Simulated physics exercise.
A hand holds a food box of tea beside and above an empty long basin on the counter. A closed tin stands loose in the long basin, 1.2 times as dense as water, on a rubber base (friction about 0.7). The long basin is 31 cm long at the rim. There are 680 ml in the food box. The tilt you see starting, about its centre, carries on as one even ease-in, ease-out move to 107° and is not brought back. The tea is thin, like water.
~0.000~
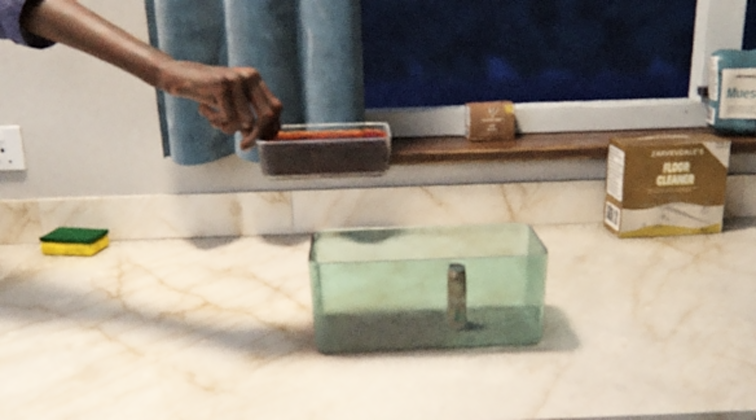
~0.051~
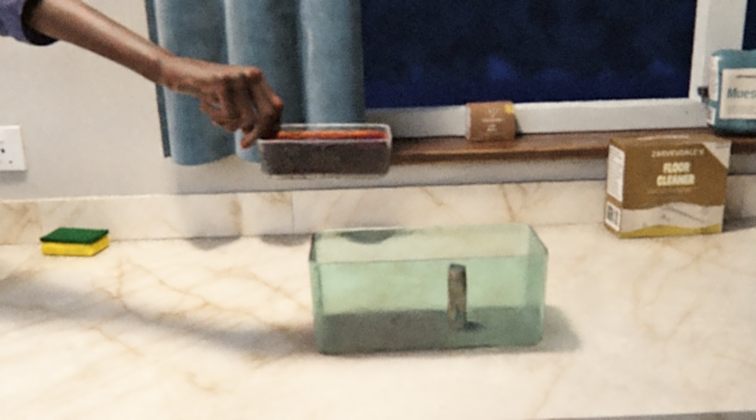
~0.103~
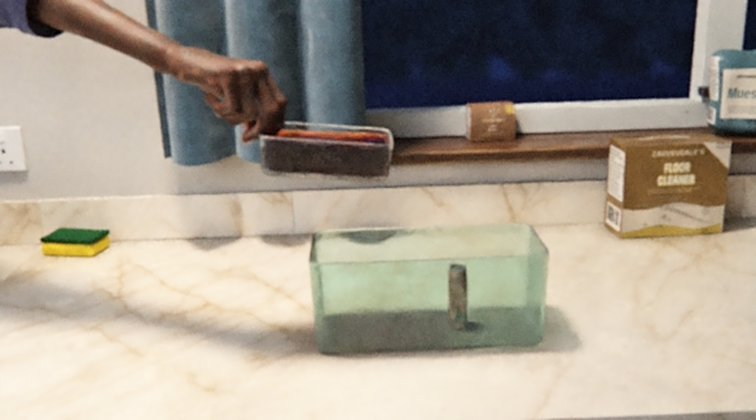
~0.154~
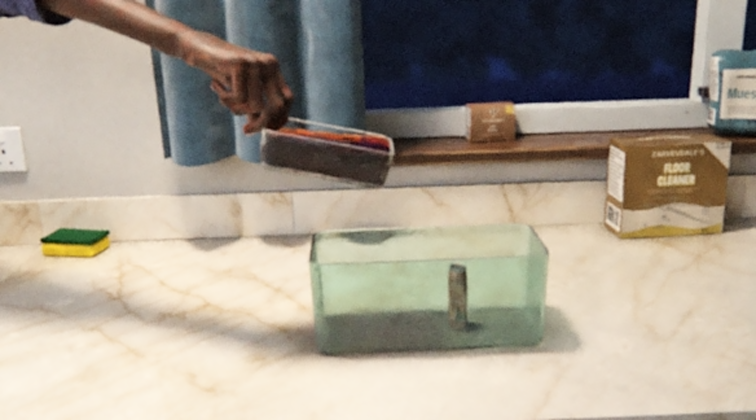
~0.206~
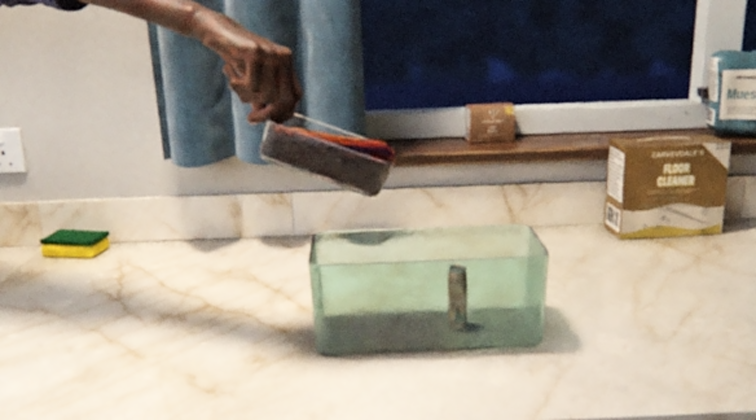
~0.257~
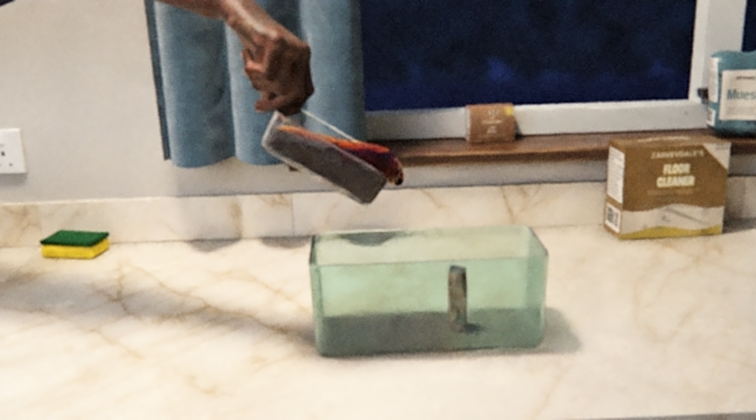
Hand tilting a clear box of reddish liquid down to the right above a greenish basin, liquid edging over the box's lip.
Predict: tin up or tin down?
The tin goes over.
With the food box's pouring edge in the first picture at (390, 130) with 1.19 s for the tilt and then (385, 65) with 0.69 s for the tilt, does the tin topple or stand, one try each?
First it remains upright; then it stays up.
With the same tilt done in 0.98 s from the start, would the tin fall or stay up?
Then it topples.
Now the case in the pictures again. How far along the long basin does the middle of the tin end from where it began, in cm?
About 3.0 cm.
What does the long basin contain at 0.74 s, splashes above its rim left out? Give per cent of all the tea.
About 90 per cent.
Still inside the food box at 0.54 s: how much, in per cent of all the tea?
Near 3 in a hundred.
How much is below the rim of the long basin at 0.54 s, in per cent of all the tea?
About 66 per cent.
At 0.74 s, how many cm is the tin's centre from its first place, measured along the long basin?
Some 3 cm.
Then, 0.54 s in, the tilt is 95° and 3 per cent is still to pour; the tin stands where it began.
Then, 0.74 s in, the tilt is 107° and 0 per cent is still to pour; the tin leans 5°.
Then, 0.96 s in, the tilt is 107° and 0 per cent is still to pour; the tin leans 26°.
Then, 1.19 s in, the tilt is 107° and 0 per cent is still to pour; the tin lies on its side.
Finally, the tin lies on its side.
